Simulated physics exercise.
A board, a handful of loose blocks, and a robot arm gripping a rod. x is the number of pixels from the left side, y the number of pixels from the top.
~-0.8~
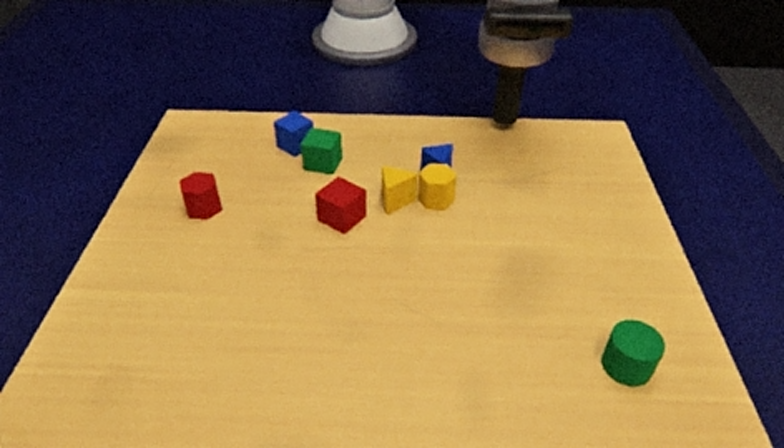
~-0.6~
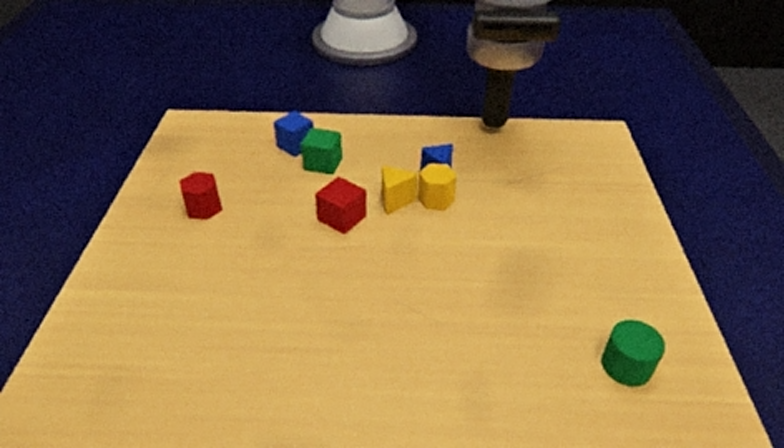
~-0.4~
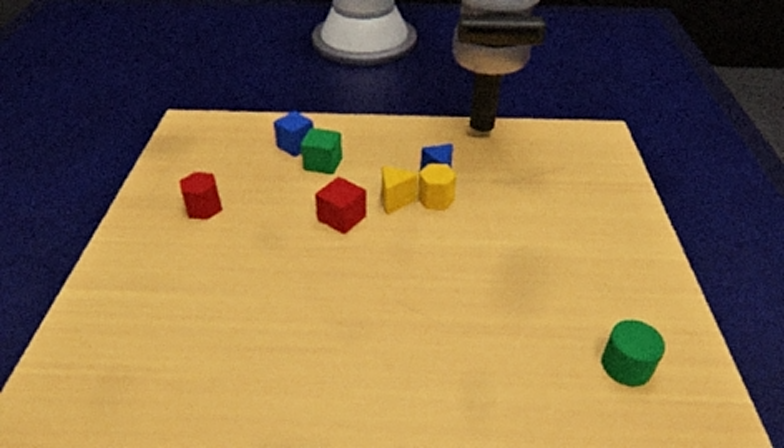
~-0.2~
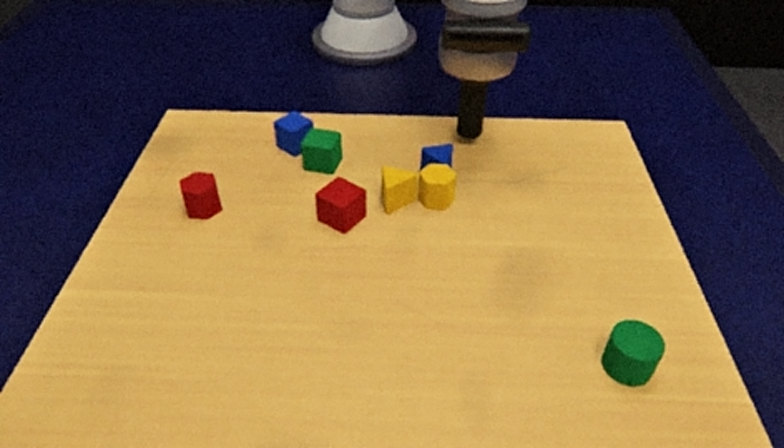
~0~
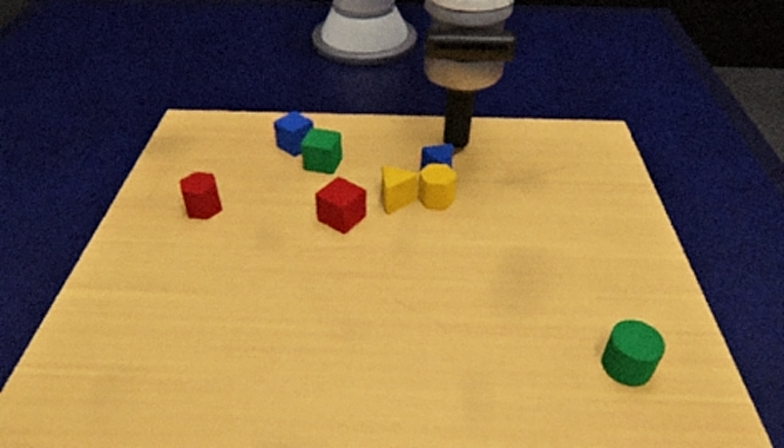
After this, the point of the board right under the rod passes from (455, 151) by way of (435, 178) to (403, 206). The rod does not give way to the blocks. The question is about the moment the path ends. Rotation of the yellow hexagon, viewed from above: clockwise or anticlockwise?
Direction: Anticlockwise.
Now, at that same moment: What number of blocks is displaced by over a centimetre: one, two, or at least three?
Blocks displaced: At least 3.
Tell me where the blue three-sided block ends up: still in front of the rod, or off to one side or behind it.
In the end it is ahead.
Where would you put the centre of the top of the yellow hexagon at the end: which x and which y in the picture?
Just about (438, 198).
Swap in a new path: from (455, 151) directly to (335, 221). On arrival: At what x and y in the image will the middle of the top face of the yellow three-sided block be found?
Expect it around (388, 188).
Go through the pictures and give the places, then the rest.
Rod's lower end (505, 118); red square (340, 191); yellow three-sided block (396, 175); yellow hexagon (438, 173); blue three-sided block (439, 151), in the first frame.
Rod (494, 121); blocks still, in the second frame.
Rod (482, 126); blocks still, in the third frame.
Rod (469, 132); blocks still, in the fourth frame.
Rod (456, 141); red square (340, 191); yellow three-sided block (396, 175); yellow hexagon (438, 173); blue three-sided block (439, 151), in the fifth frame.
On the path given first. One third of the way, rod (443, 159); yellow hexagon (434, 179), turned 15° anticlockwise; blue three-sided block (437, 157), turned 25° clockwise.
Two thirds of the way, rod (426, 178); yellow three-sided block (389, 179), turned 40° clockwise; yellow hexagon (435, 192), turned 50° anticlockwise; blue three-sided block (418, 177), turned 30° clockwise.
At the end, rod (403, 196); red square still; yellow three-sided block (374, 184), turned 75° clockwise; yellow hexagon (438, 198), turned 60° anticlockwise; blue three-sided block (404, 197).
